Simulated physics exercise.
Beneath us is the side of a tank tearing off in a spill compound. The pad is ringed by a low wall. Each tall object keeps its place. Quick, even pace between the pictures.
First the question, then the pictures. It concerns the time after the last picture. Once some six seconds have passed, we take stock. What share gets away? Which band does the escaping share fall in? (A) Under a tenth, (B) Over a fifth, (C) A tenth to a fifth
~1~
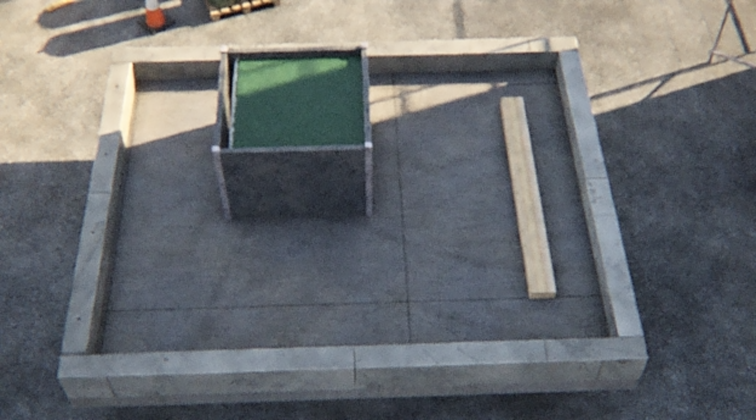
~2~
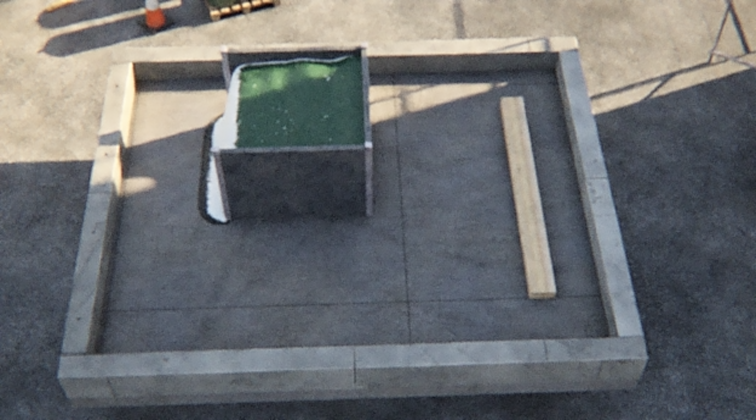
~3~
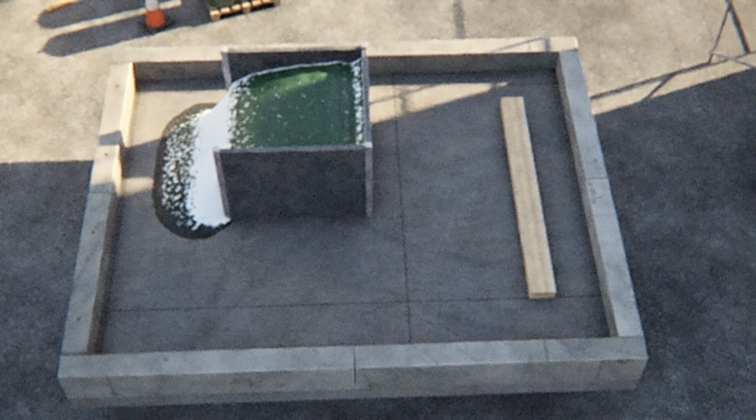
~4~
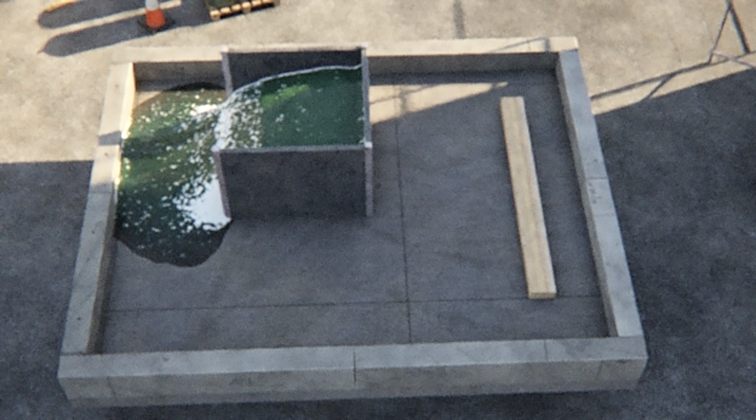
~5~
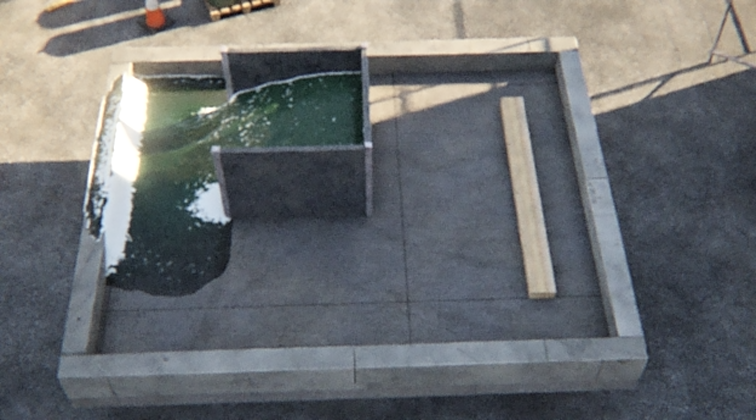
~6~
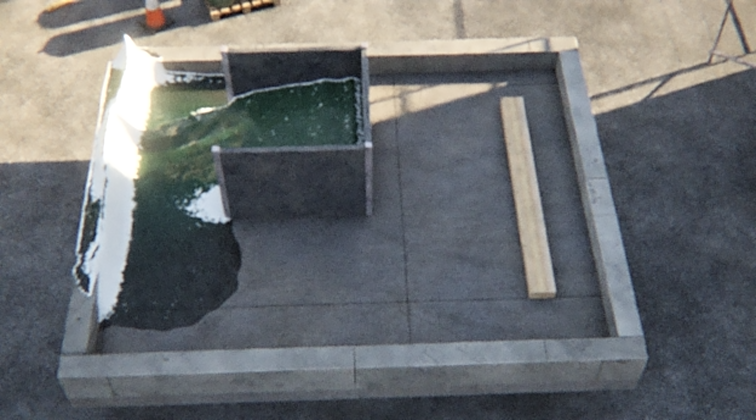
Over a fifth.
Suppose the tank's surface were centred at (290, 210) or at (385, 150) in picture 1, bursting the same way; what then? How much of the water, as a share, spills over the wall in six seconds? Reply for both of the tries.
24%, then 12%.
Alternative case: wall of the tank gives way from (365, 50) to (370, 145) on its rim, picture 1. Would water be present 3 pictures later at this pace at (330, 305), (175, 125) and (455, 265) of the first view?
First point bare, second point bare, third point swamped.
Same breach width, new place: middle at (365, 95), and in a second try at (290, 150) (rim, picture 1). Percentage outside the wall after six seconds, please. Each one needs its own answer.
Case one roughly 10 percent; case two roughly 12 percent.
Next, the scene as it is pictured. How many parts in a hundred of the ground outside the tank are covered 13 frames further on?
I make it 65 per cent.
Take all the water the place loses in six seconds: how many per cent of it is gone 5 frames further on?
Close to 60 out of every hundred.
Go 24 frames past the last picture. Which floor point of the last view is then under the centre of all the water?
I'd put it at around (305, 203).
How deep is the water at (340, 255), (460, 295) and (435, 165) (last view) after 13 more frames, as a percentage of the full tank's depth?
I'd say around 2 per cent, then 2 per cent, then 0 per cent.
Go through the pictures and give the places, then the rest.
In the first frame, the open tank at (294, 102) is whole and still.
In the second frame, water pours out at (231, 148) and has run to a hidden place.
In the third frame, water pours out at (231, 148) and has run to (195, 111).
In the fourth frame, water pours out at (232, 151) and has run to (144, 108).
In the fifth frame, the front is at (109, 275), out from the gap at (232, 153).
In the sixth frame, water pours out at (232, 154) and has run to (102, 320).
A moment on, water covers 25 % of the floor; the low wall has let 6 % over.
Next, water covers 30 % of the floor; the low wall has let 15 % over.
Then, water covers 55 % of the floor; the low wall has let 25 % over.
Later, water covers 75 % of the floor; the low wall has let 26 % over.
In the end, water covers 80 % of the floor; the low wall has let 26 % over.
